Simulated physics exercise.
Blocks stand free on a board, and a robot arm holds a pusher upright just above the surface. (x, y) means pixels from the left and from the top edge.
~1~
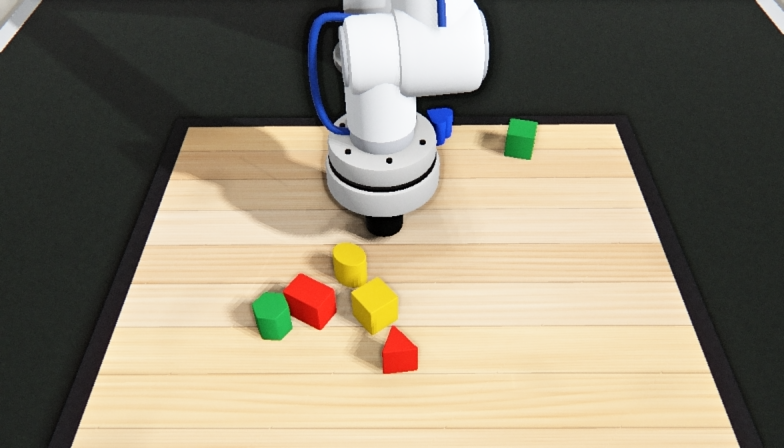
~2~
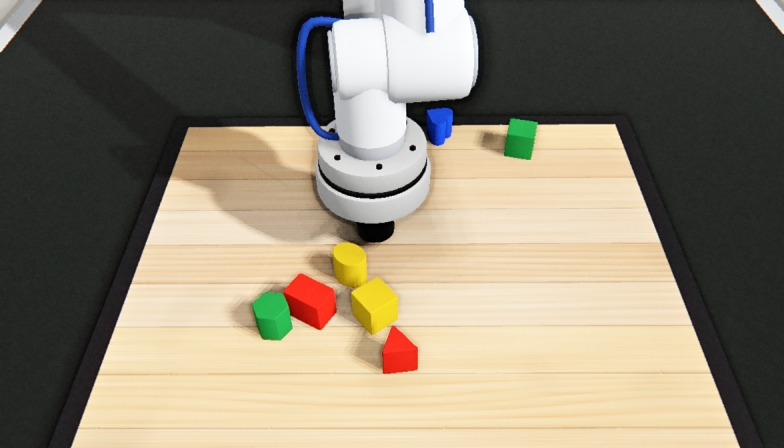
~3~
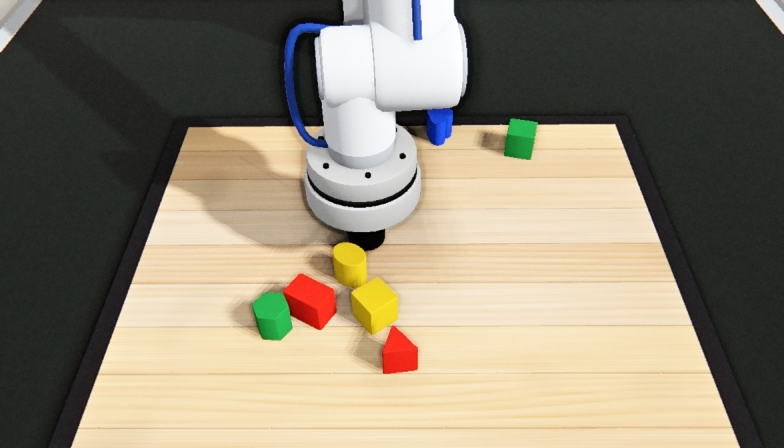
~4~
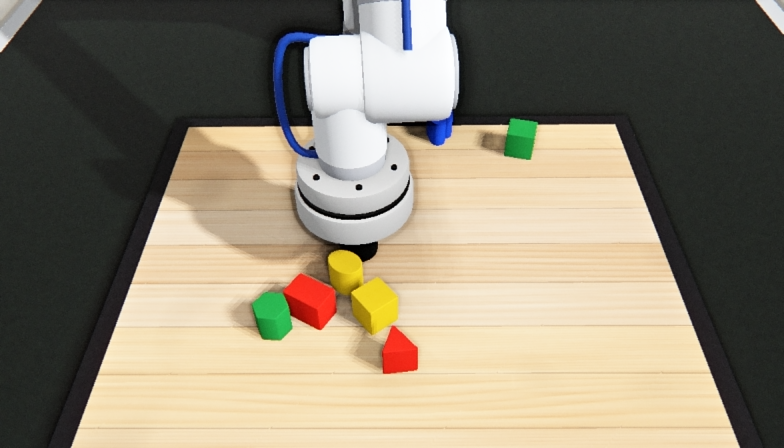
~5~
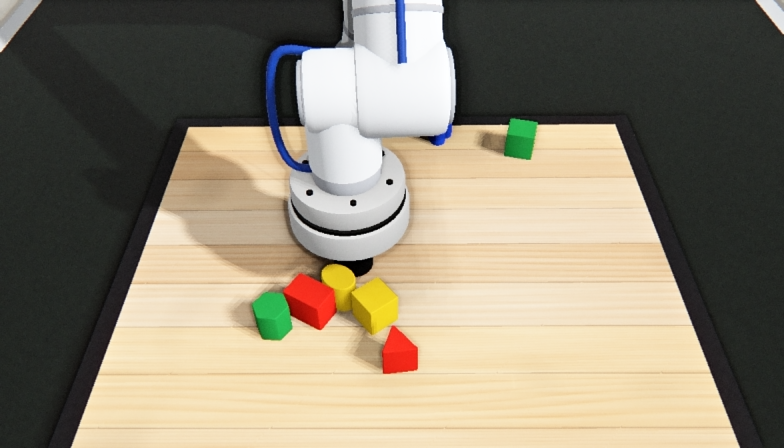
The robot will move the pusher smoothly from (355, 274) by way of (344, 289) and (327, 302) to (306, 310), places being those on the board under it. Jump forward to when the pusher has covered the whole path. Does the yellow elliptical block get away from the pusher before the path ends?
My answer is yes.
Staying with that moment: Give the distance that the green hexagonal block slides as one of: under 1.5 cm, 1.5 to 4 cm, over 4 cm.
By the end of the path, it will have gone between 1.5 and 4 cm.
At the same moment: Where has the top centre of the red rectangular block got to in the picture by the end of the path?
My estimate: (277, 320).
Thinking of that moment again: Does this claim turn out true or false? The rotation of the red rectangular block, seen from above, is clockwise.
True.
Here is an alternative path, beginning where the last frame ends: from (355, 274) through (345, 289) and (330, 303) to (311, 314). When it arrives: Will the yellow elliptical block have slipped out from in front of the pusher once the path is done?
My answer is yes.
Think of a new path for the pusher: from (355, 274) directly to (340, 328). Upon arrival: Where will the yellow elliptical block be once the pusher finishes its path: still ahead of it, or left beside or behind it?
Still leading.
On the path given first. Halfway along, pusher (335, 286); green hexagonal block (260, 308), turned 15° clockwise; red rectangular block (292, 309), turned 50° clockwise; yellow elliptical block (327, 302), turned 30° anticlockwise.
At the end, pusher (304, 300); green hexagonal block (239, 317), turned 15° clockwise; red rectangular block (277, 320), turned 35° clockwise; yellow elliptical block (325, 311), turned 55° anticlockwise; yellow square block still.
